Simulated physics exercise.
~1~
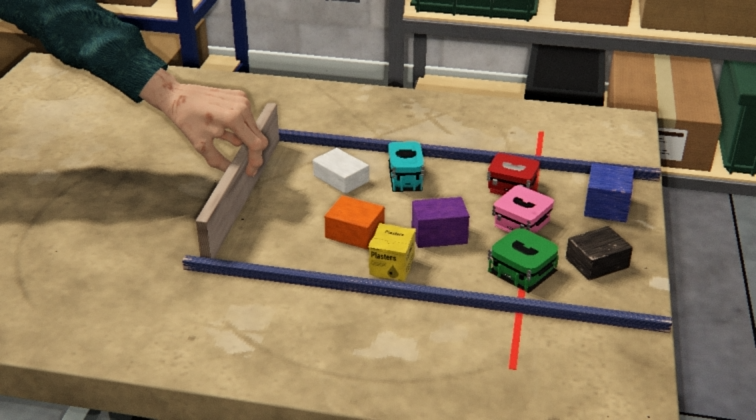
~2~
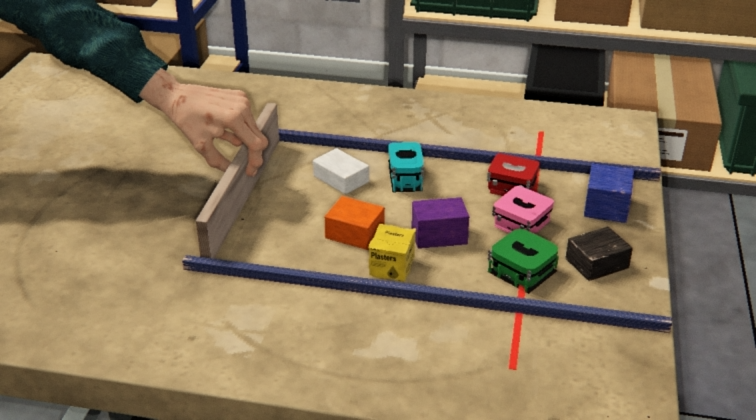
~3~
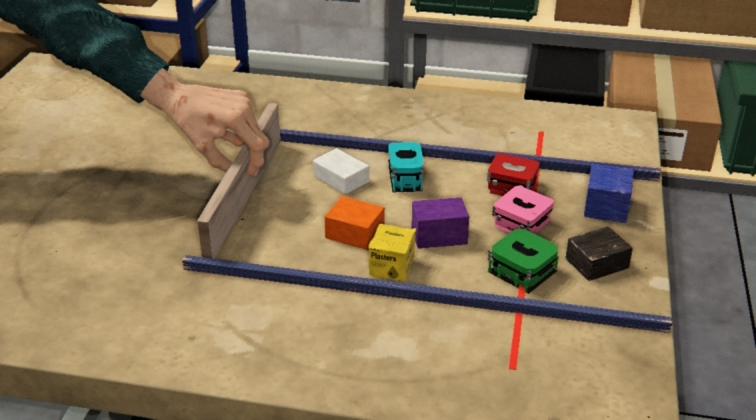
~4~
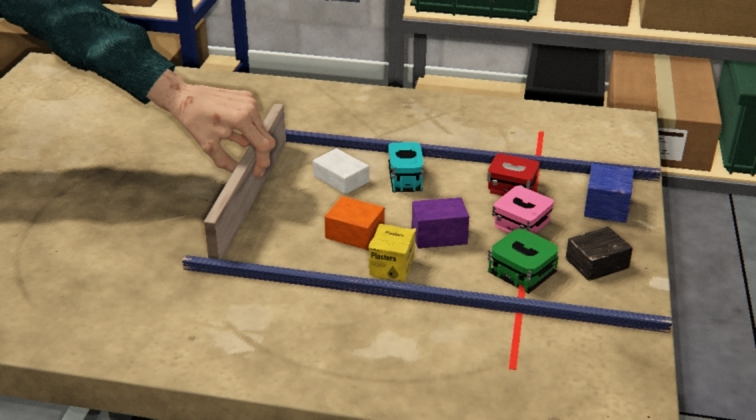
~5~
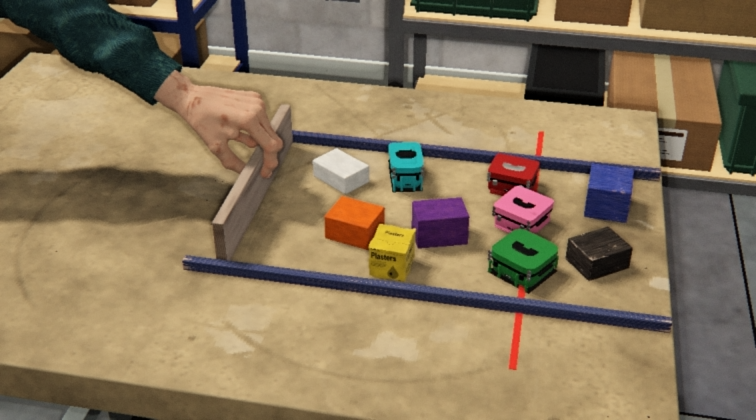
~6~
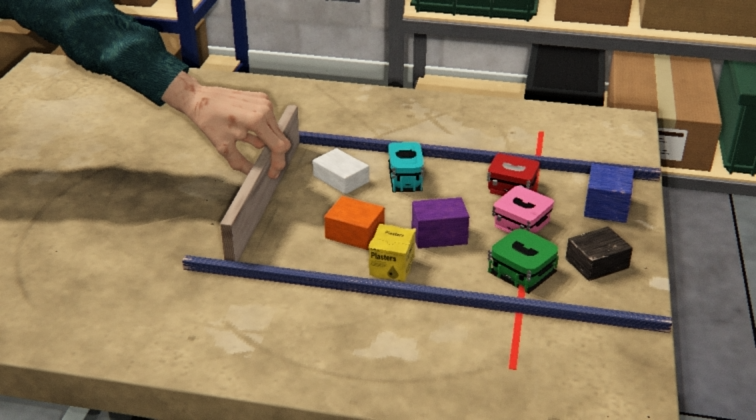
A hand held a wooden board upright at the left of a table, then slid it slightly right between two blue rails, while the colourful boxes and blocks ahead of it stayed still.
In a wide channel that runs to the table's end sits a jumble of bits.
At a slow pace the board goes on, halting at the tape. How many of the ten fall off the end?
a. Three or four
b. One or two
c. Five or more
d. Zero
Zero.
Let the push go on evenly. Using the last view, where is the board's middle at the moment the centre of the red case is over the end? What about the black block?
The middle is at (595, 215) when it's the red case, and at (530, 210) when it's the black block.
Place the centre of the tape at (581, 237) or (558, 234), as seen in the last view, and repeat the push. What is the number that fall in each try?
The first try gives 2 and the second gives 2.
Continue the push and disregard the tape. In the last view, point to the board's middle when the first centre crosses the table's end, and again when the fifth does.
About (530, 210) and about (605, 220).
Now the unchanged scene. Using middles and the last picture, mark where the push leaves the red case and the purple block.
First (603, 194), then (605, 243).
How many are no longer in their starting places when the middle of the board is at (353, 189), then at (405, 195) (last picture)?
The count is 3 at the first point and 5 at the second.
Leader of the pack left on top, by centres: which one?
That would be the black block, which ends nearest.
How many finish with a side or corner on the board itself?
At rest, 4 are in contact.
Soon after, none off yet; blue block at rest near (609, 193); black block at rest near (599, 253); green case at rest near (524, 260).
In the end, the number that fall off is zero.
